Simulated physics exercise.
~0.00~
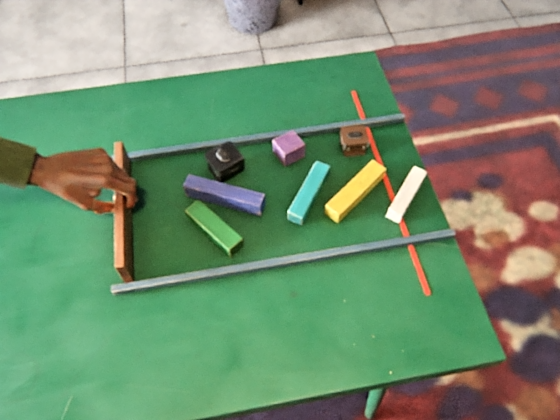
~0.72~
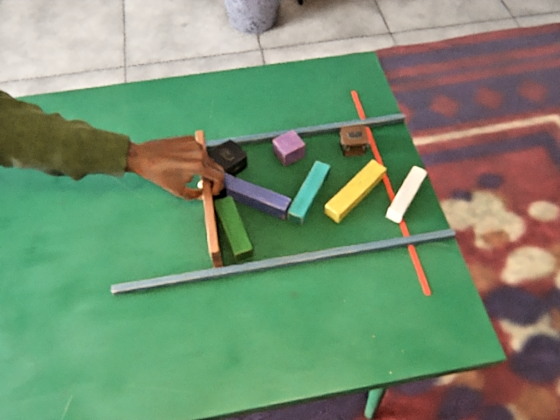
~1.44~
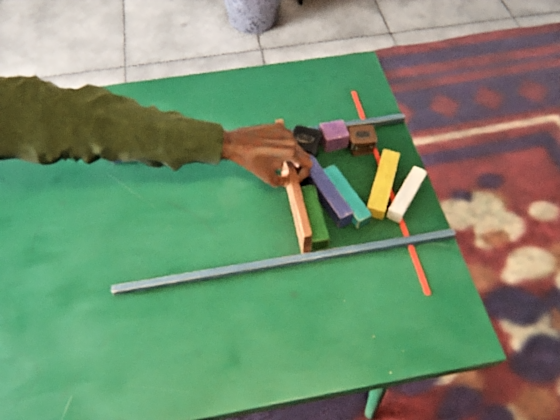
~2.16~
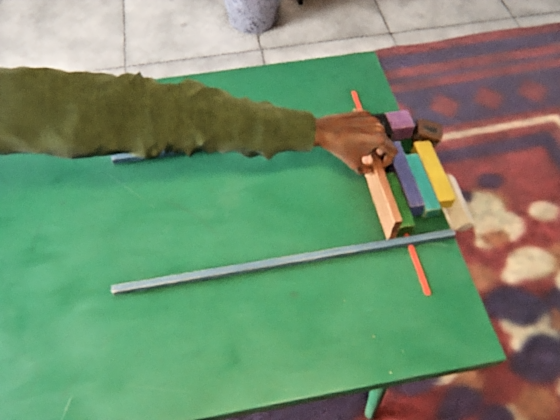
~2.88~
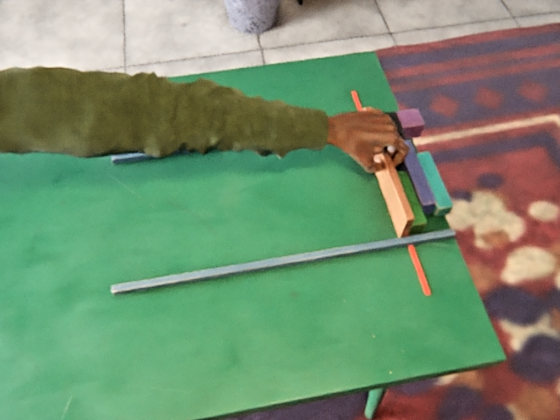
A hand pushing a wooden board rightward along a green table, sweeping coloured blocks together until several drop off the edge.
